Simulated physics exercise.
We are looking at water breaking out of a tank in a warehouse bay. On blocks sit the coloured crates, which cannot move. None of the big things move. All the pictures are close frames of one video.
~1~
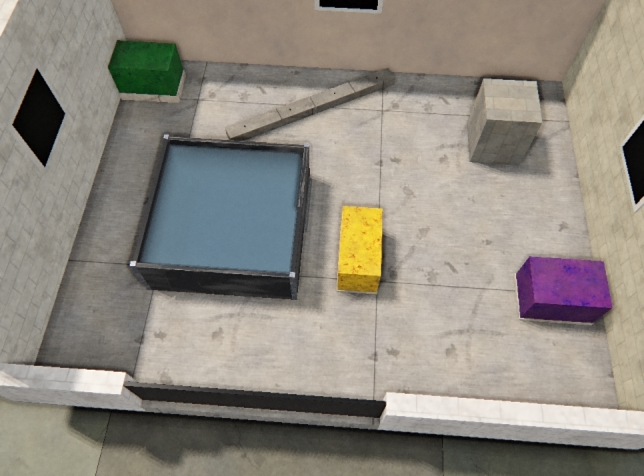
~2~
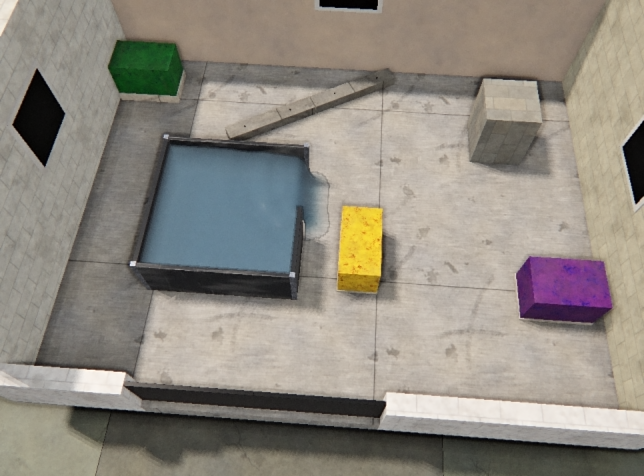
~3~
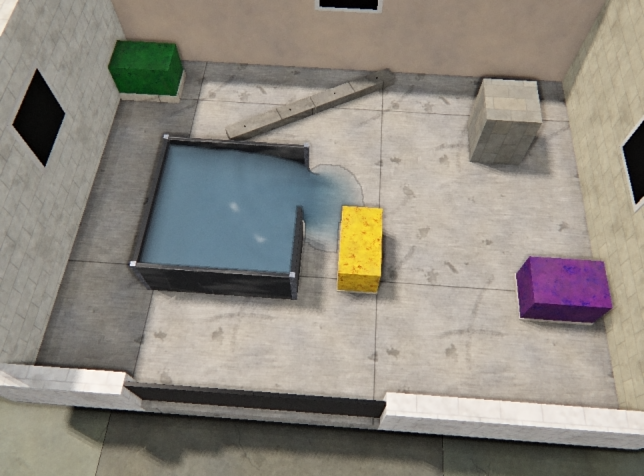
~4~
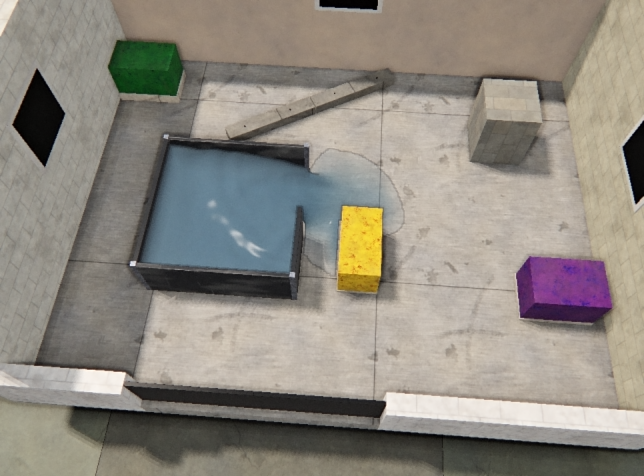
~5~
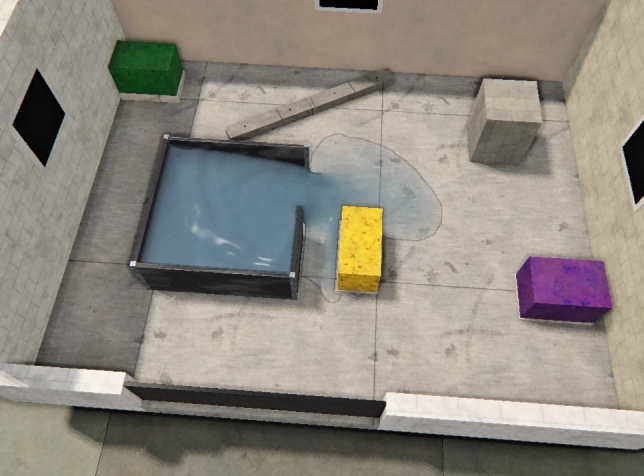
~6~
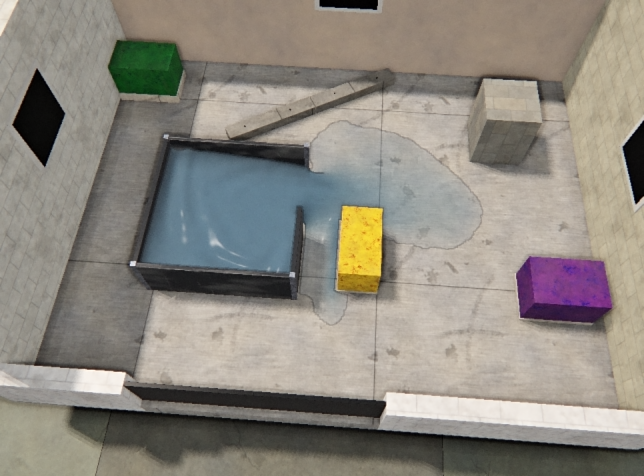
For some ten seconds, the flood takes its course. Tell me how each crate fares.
My prediction: The purple crate is within reach of the water, the yellow crate is within reach of the water, the green crate is out of reach of the water.
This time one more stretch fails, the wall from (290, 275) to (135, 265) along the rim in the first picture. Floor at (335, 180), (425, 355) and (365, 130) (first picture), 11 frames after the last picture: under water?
Order as asked: Untouched, swamped, untouched.
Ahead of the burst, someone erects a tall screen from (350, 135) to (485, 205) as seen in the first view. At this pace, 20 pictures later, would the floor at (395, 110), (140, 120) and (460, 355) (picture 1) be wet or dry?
Taking the three spots in order: Soaked, spared, soaked.
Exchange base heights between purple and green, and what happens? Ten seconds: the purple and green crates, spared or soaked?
One by one: Purple crate is topped, green crate is wetted.
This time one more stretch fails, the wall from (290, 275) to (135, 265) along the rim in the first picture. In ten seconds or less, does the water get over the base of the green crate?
In my view the green crate gets reached.
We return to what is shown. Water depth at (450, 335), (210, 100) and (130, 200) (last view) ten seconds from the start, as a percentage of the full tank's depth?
8, 4 and 2 in a hundred, in turn.
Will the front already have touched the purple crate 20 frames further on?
Note - purple: Wet underfoot.
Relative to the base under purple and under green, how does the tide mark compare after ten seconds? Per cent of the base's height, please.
Taking them in the order asked, 360 percent and 60 percent.
A moment on, water covers 30 % of the floor; the purple crate water round its plinth, the yellow crate water round its plinth, the green crate not reached.
Next, water covers 40 % of the floor; the purple crate water round its plinth, the yellow crate water round its plinth, the green crate not reached.
Then, water covers 50 % of the floor; the purple crate water round its plinth, the yellow crate water round its plinth, the green crate not reached.
Later, water covers 70 % of the floor; the purple crate water round its plinth, the yellow crate water round its plinth, the green crate not reached.
In the end, water covers 90 % of the floor; the purple crate was topped, the yellow crate was topped, the green crate stayed above the water.
